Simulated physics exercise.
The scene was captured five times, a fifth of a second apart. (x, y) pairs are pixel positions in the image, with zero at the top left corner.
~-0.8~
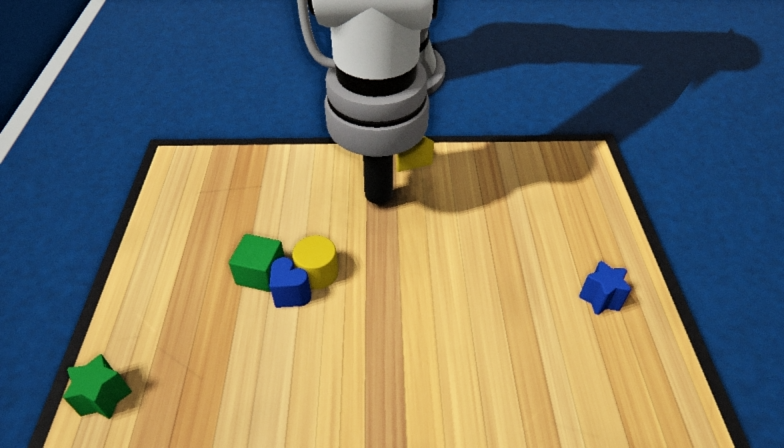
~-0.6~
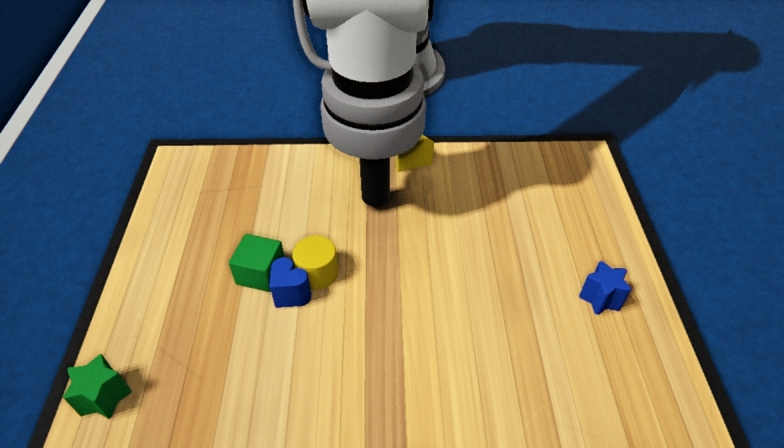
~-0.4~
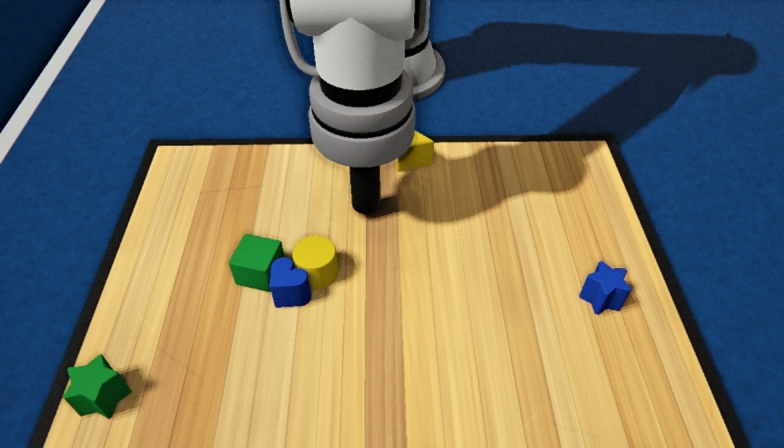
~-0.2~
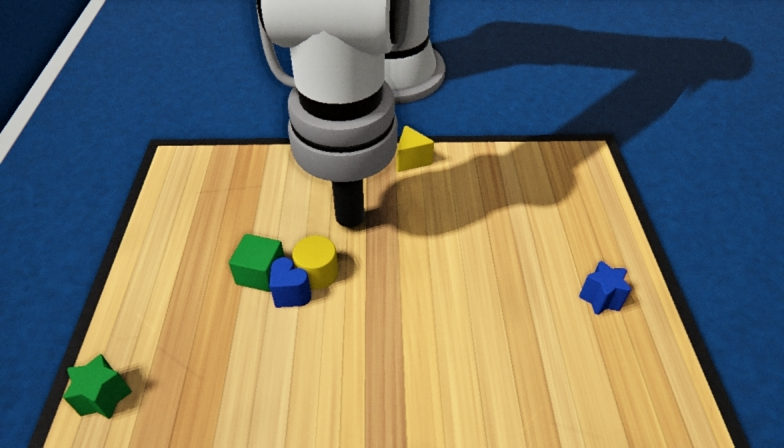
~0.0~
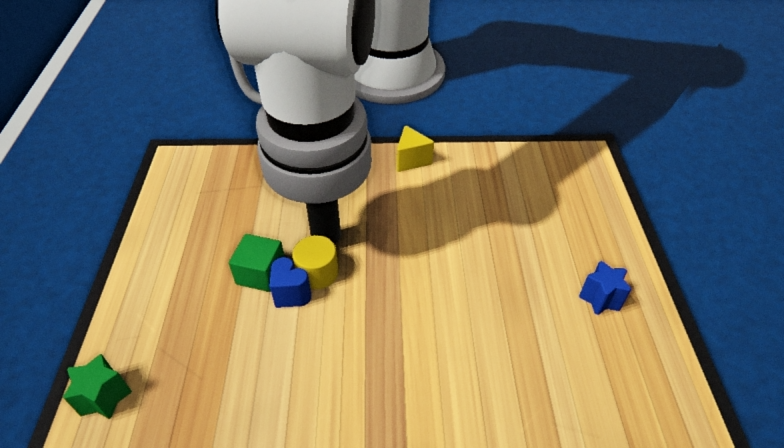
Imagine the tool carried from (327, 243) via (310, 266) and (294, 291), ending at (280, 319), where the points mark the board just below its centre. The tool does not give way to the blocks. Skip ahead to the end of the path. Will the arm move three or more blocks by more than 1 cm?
No, that is not what happens.
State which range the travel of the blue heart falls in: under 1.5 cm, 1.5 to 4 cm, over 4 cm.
It falls in the over 4 cm band.
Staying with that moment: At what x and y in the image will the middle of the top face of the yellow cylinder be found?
It sits at (309, 314).
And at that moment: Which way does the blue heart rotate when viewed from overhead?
The turn is clockwise.
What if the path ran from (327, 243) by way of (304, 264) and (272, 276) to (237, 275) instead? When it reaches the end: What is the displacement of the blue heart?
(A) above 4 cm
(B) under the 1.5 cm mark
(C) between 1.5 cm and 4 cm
The one that fits is C, between 1.5 cm and 4 cm.
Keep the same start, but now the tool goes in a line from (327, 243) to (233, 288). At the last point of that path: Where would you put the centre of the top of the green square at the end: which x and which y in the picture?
It will end up at (179, 277).
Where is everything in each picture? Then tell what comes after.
In the first picture, tip of the tool at (379, 194), middles of tops, green square at (255, 251), blue heart at (286, 273), yellow cylinder at (314, 251).
In the second picture, tool at (376, 197), nothing pushed.
In the third picture, tool at (366, 204), nothing pushed.
In the fourth picture, tool at (350, 217), nothing pushed.
In the fifth picture, tool at (326, 236), green square at (255, 251), blue heart at (286, 273), yellow cylinder at (314, 251).
The first path, step by step. One third of the way, tool at (308, 259); blue heart at (273, 288), turned 20° clockwise; yellow cylinder at (308, 274).
Two thirds of the way, tool at (292, 285); blue heart at (264, 298), turned 45° clockwise; yellow cylinder at (308, 298).
At the end, tool at (278, 313); green square unmoved; blue heart at (244, 326), turned 55° clockwise; yellow cylinder at (309, 314).
